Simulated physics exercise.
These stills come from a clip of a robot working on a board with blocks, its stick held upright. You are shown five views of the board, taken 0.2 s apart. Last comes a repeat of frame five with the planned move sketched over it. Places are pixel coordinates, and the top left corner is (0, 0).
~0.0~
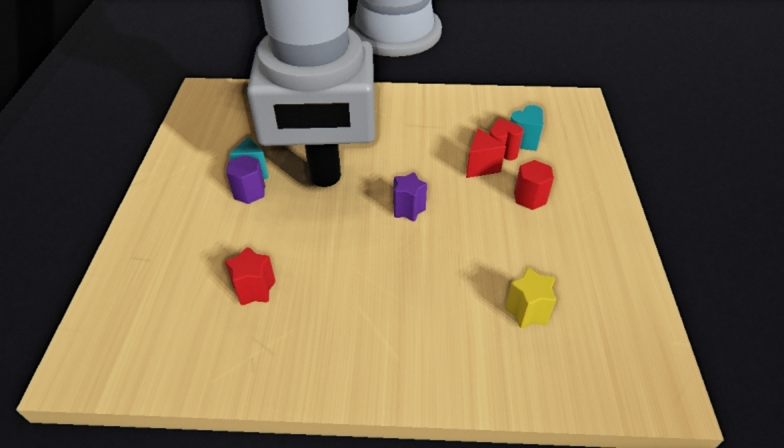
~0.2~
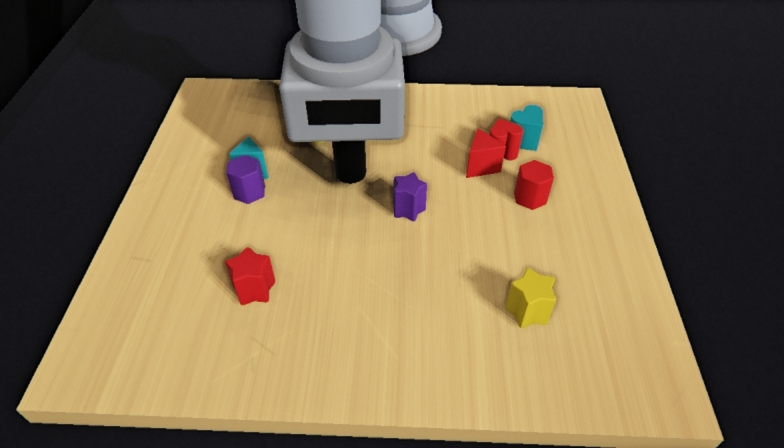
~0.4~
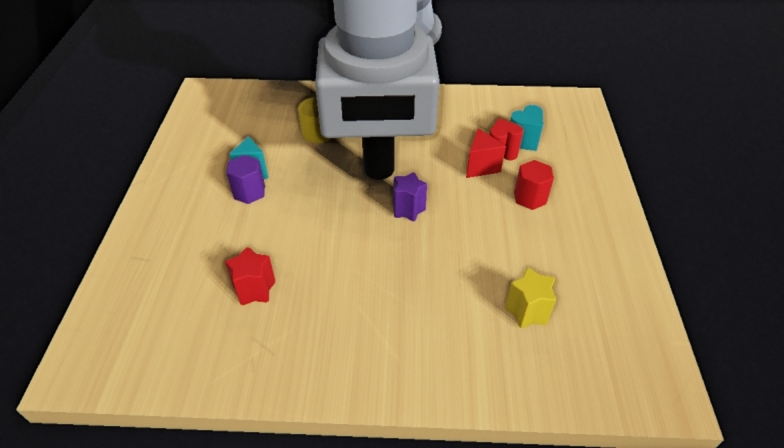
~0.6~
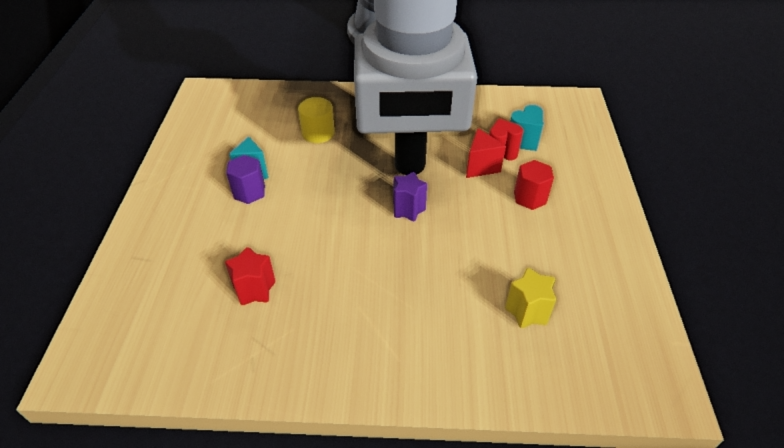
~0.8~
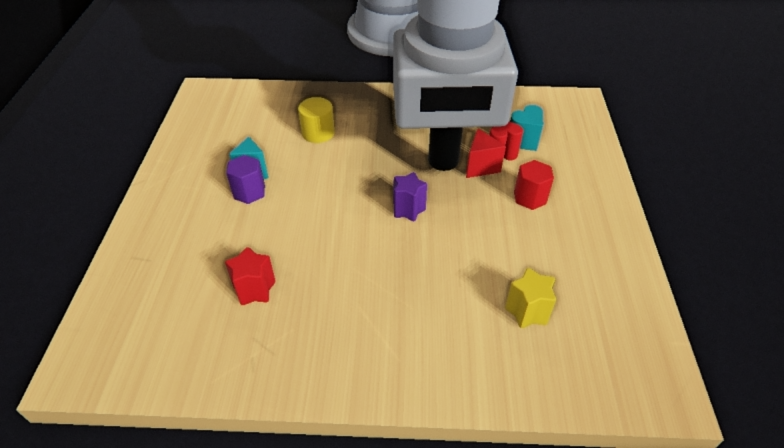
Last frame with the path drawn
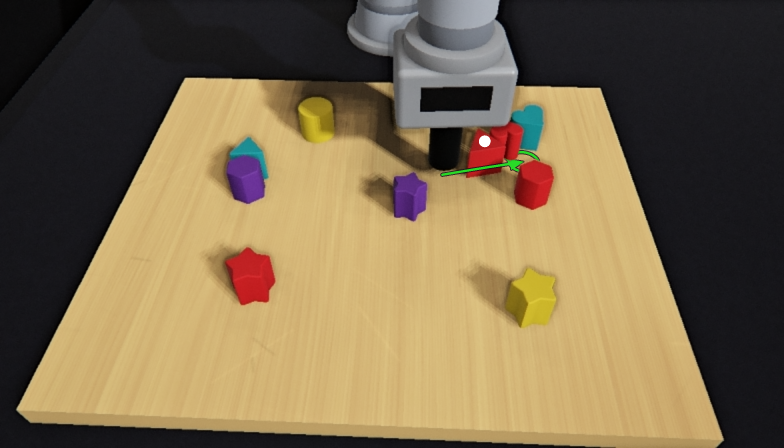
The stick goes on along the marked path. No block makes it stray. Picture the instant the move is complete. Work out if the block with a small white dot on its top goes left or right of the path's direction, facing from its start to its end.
With start-to-end as forward, it shifts right.
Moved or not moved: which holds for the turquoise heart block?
That block slides.
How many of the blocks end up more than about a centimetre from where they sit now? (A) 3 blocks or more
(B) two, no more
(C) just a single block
I'll go with A - 3 blocks or more.
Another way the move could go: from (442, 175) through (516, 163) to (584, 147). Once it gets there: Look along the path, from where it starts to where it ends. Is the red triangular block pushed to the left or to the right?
Slides right.
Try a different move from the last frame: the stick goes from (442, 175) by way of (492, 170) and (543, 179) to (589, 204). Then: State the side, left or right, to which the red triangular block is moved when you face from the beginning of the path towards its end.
Side: Left.
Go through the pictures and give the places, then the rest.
Tip of the stick at (325, 178), middles of tops, red triangular block at (485, 141), red heart block at (506, 128), turquoise heart block at (530, 115), red hexagon at (537, 171), in the first picture.
Stick at (351, 174), nothing pushed, in the second picture.
Stick at (379, 171), nothing pushed, in the third picture.
Stick at (410, 167), nothing pushed, in the fourth picture.
Stick at (443, 162), red triangular block at (485, 141), red heart block at (506, 128), turquoise heart block at (530, 115), red hexagon at (537, 171), in the fifth picture.
The line goes straight from (442, 175) to (524, 162); the dot is on the red triangular block.
What follows on the original path. Halfway along, stick at (486, 155); red triangular block at (515, 139), turned 20° anticlockwise; red heart block at (518, 121), turned 40° anticlockwise; turquoise heart block at (536, 108), turned 20° clockwise.
At the end, stick at (526, 149); red triangular block at (558, 138), turned 20° anticlockwise; red heart block at (534, 118), turned 120° anticlockwise; turquoise heart block at (537, 101), turned 35° clockwise; red hexagon unmoved.
